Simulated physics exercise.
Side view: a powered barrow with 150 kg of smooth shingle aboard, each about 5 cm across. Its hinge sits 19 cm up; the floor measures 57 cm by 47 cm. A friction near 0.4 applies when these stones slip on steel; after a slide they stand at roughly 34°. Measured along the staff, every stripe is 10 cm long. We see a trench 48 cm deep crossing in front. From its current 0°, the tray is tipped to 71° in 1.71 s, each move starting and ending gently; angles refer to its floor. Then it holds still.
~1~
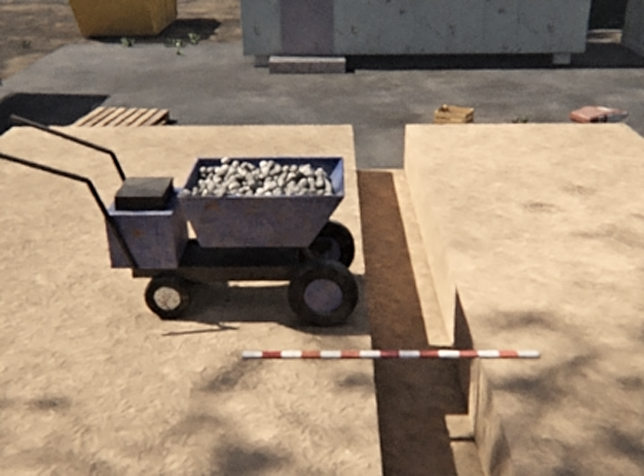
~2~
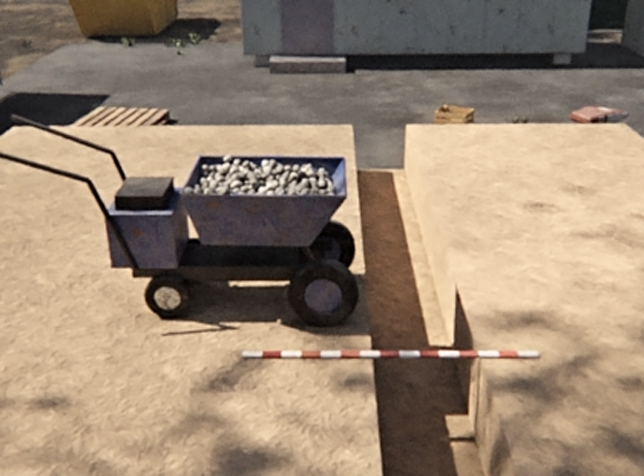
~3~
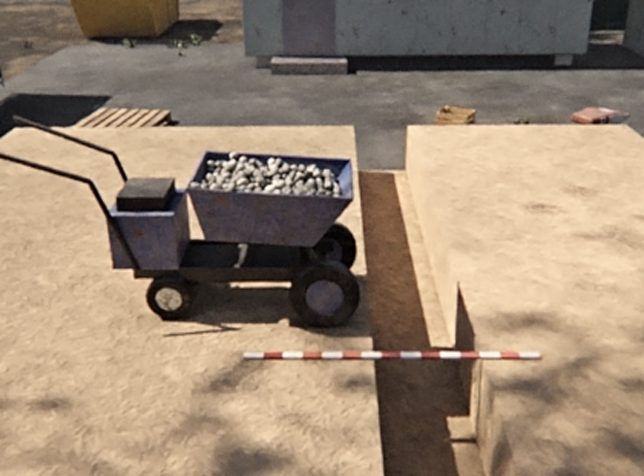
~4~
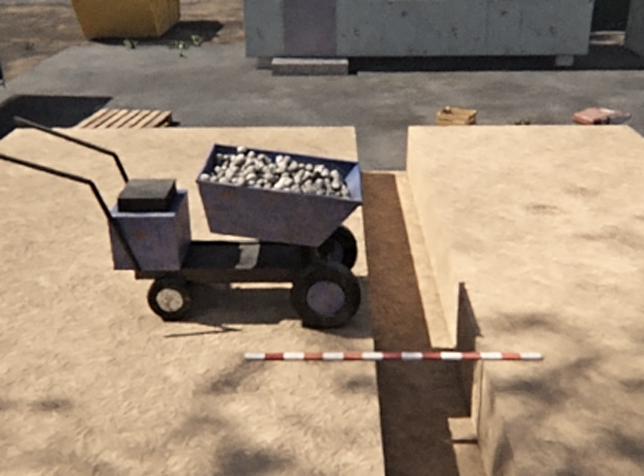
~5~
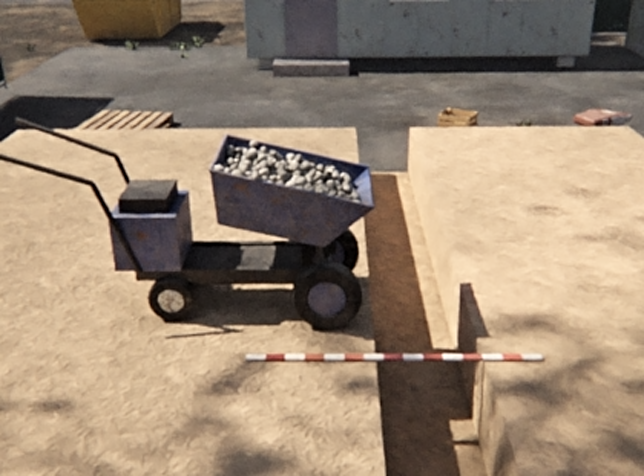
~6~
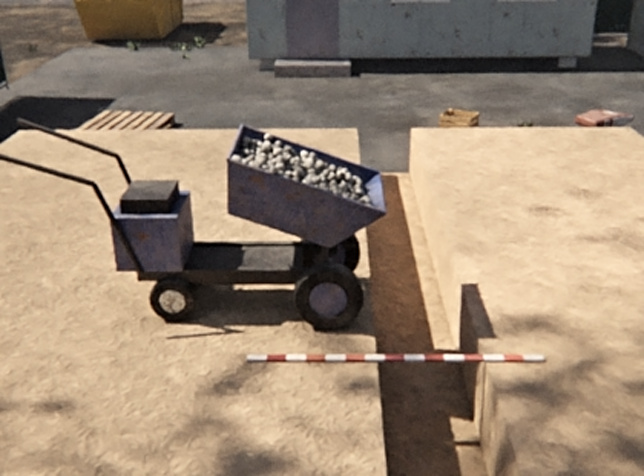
The blue tray of grey stones on a wheeled barrow tilts toward the trench at right.
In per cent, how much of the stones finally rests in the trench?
Roughly 63 per cent of them.
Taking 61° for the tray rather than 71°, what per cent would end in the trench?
Roughly 50 per cent would end in the trench.
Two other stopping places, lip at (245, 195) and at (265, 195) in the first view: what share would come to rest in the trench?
About 90 per cent from the first spot, about 100 from the second.
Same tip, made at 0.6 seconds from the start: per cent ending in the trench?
Probably about 35 in a hundred.
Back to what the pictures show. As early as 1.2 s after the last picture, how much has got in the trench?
By that moment, roughly 25 per cent of the load.
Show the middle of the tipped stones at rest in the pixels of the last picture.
I'd point to around (451, 357).
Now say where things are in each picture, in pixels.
The first frame shows lip at (344, 197), floor tilted 0°, highest stones at (253, 171).
In the second frame, the tray is at 1°, its lip at (346, 197); the top of the load is at (255, 170).
The third frame shows lip at (353, 199), floor tilted 4°, highest stones at (246, 167).
In the fourth frame, the tray is at 8°, its lip at (362, 202); the top of the load is at (243, 162).
In the fifth frame, the tray is at 14°, its lip at (374, 207); the top of the load is at (245, 154).
The sixth frame shows lip at (386, 213), floor tilted 20°, highest stones at (255, 145).
Then, 0.7 s after the last picture the floor is at 60°, 98 % in the tray, 2 % in the trench; the foremost stones are at (446, 249).
Then, 1.2 s after the last picture the floor is at 71°, 49 % in the tray, 26 % in the trench, 26 % past the trench; the foremost stones are at (557, 305).
Then, 1.6 s after the last picture the floor is at 71°, 24 % in the tray, 39 % in the trench, 37 % past the trench; the foremost stones are at (603, 299).
Then, 3.5 s after the last picture the floor is at 71°, 0 % in the tray, 63 % in the trench, 37 % past the trench; the foremost stones are at (623, 297).
